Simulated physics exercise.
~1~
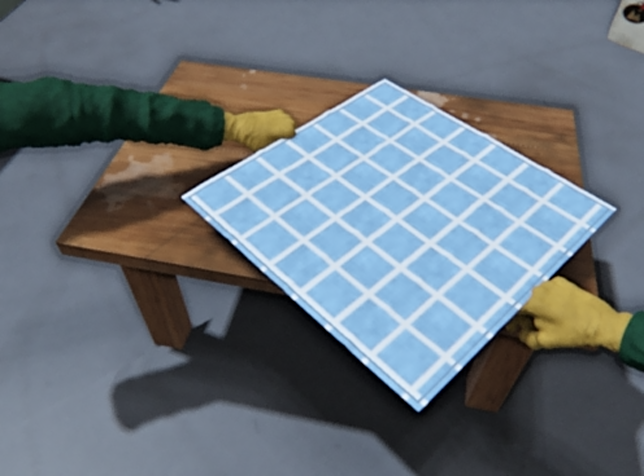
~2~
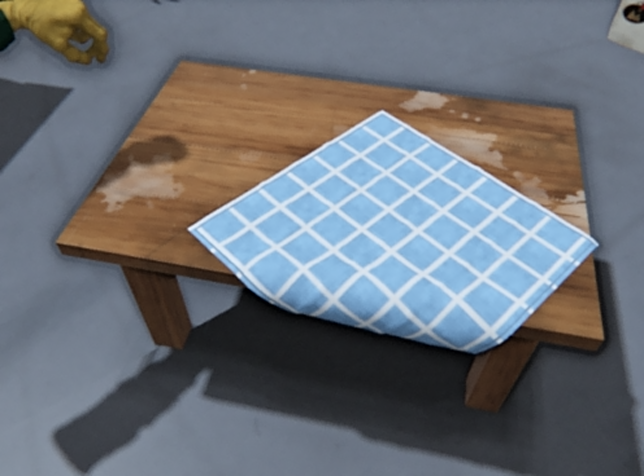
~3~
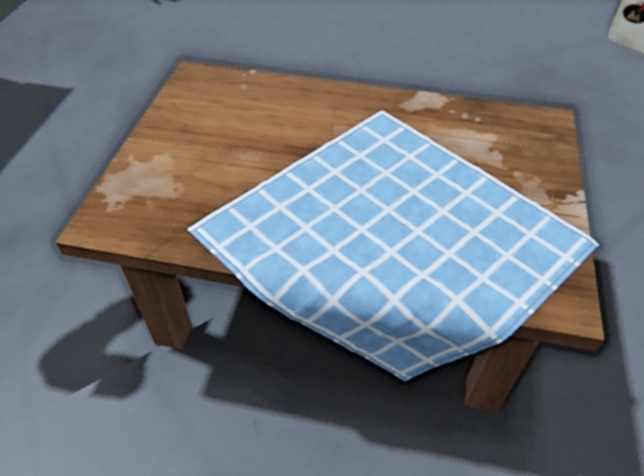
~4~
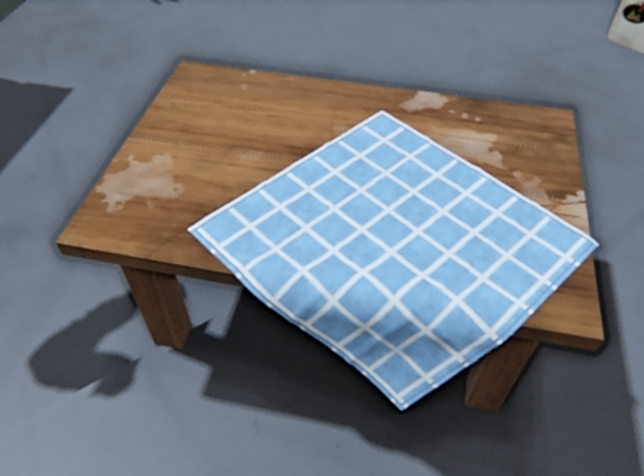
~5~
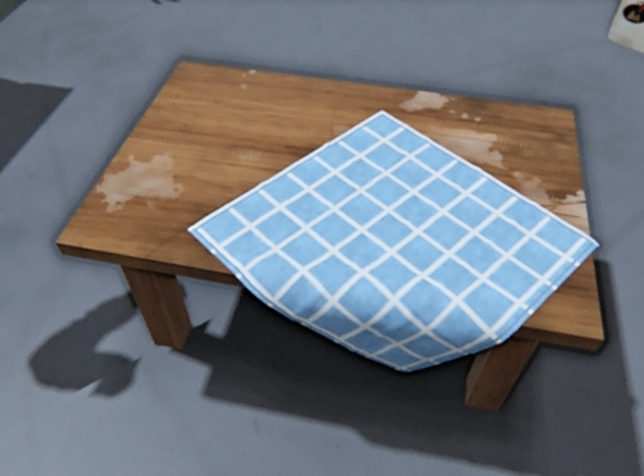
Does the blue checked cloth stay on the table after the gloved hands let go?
Yes, it stays on the table, with its near corner hanging over the front edge.
